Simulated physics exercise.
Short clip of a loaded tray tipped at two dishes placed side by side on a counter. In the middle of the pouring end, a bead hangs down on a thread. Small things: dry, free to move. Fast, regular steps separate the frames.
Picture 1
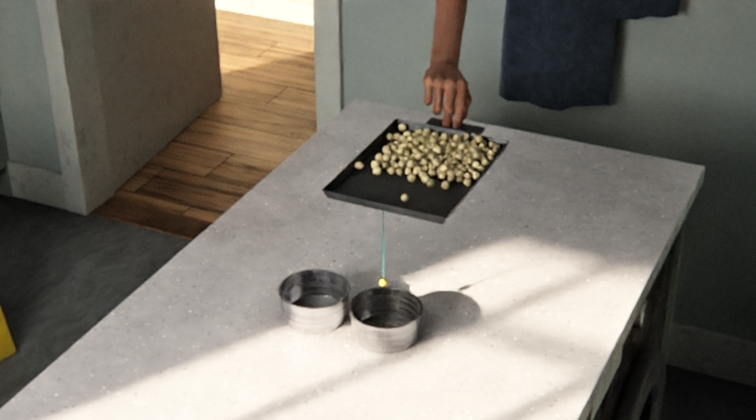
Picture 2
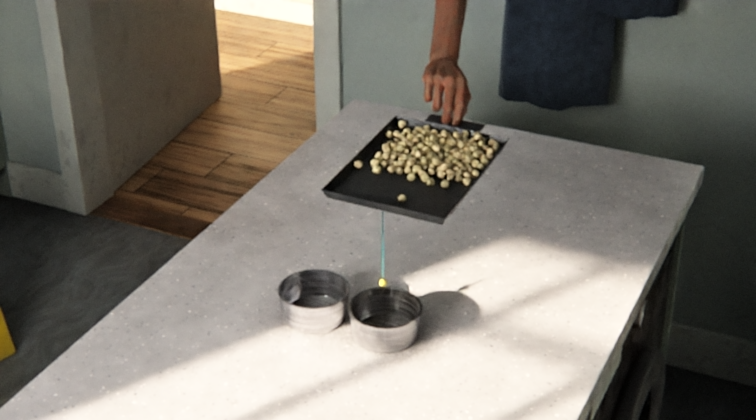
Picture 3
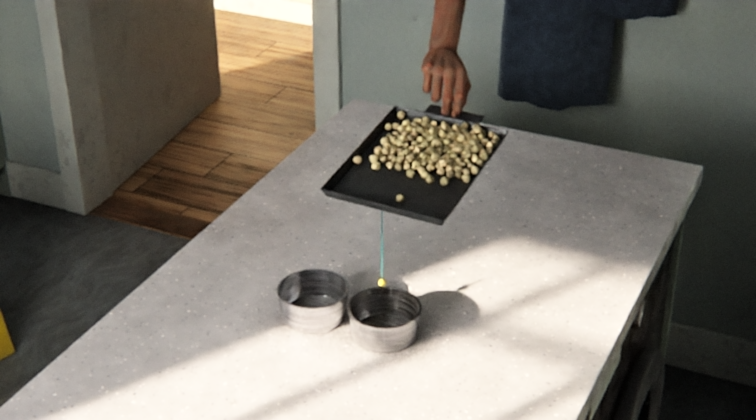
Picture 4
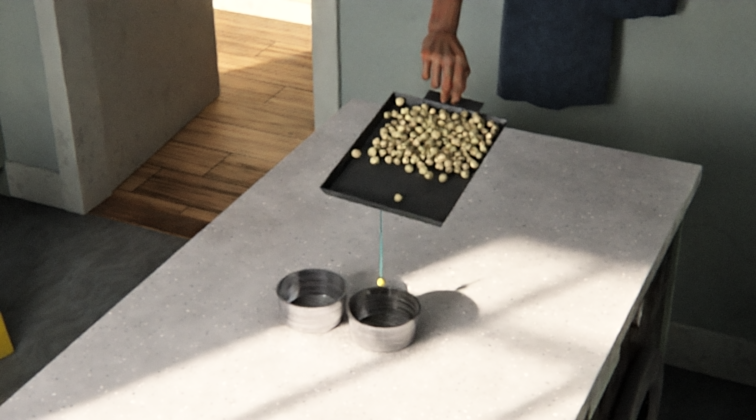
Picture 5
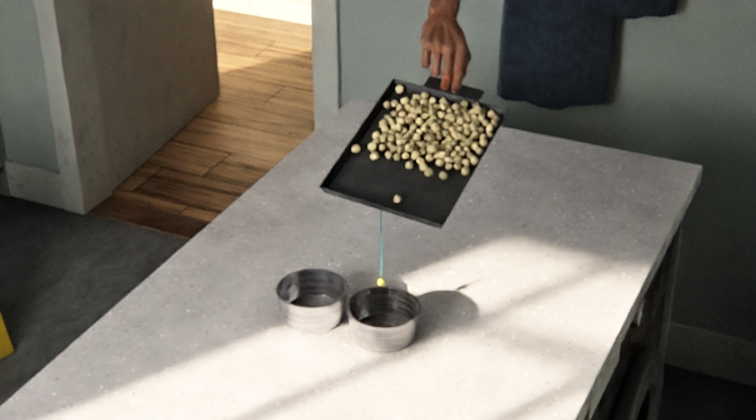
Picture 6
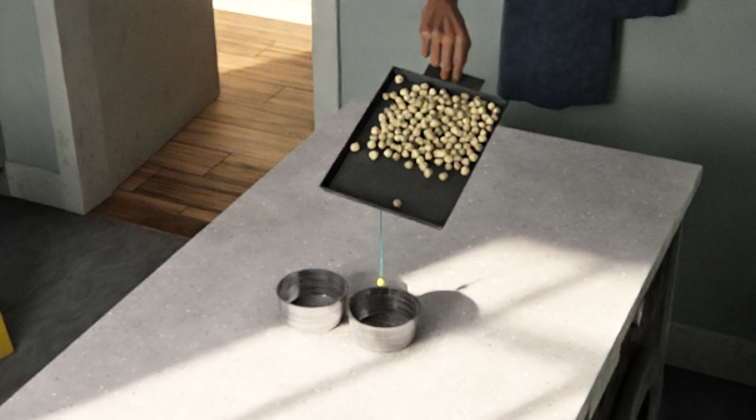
At a pale counter, a hand raised the back of a dark tray of round nuts behind two metal dishes, tilting it gradually steeper as some nuts shifted and a yellow bead hung nearly still.
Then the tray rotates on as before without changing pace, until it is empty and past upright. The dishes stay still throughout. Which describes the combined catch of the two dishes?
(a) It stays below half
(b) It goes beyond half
a, it stays below half.
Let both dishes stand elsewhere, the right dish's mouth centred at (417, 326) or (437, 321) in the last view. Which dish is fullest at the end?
Well, the first go goes to the rightmost dish, and the second to the rightmost dish.
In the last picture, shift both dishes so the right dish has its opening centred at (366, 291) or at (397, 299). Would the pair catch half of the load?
In the first position shy of half, in the second shy of half.
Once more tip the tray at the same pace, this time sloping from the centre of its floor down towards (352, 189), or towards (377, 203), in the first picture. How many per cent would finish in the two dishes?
80 % and 40 %.
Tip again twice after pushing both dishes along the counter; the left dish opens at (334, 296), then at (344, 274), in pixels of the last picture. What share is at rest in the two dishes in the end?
Trial 1 near 40 percent, trial 2 near 0 percent.
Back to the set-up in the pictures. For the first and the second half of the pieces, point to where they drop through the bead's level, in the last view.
Roughly (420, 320) first, then roughly (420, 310).
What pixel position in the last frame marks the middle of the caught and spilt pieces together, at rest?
Near pixel (408, 370).
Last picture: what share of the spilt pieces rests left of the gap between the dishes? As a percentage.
Left share: Some 20 per cent.
Shortly afterwards, tray tipped steeply; near half on the tray; only a few in the right dish; a little outside both; near half in the air.
Next, tray tipped past a quarter turn; near a quarter in the right dish; the bulk outside both; only a few in the air.
Some moments later, tray tipped past a quarter turn; near a quarter in the right dish; the bulk outside both.
In the end, tray tipped past a quarter turn; near a quarter in the right dish; none at all in the left dish; the bulk outside both.
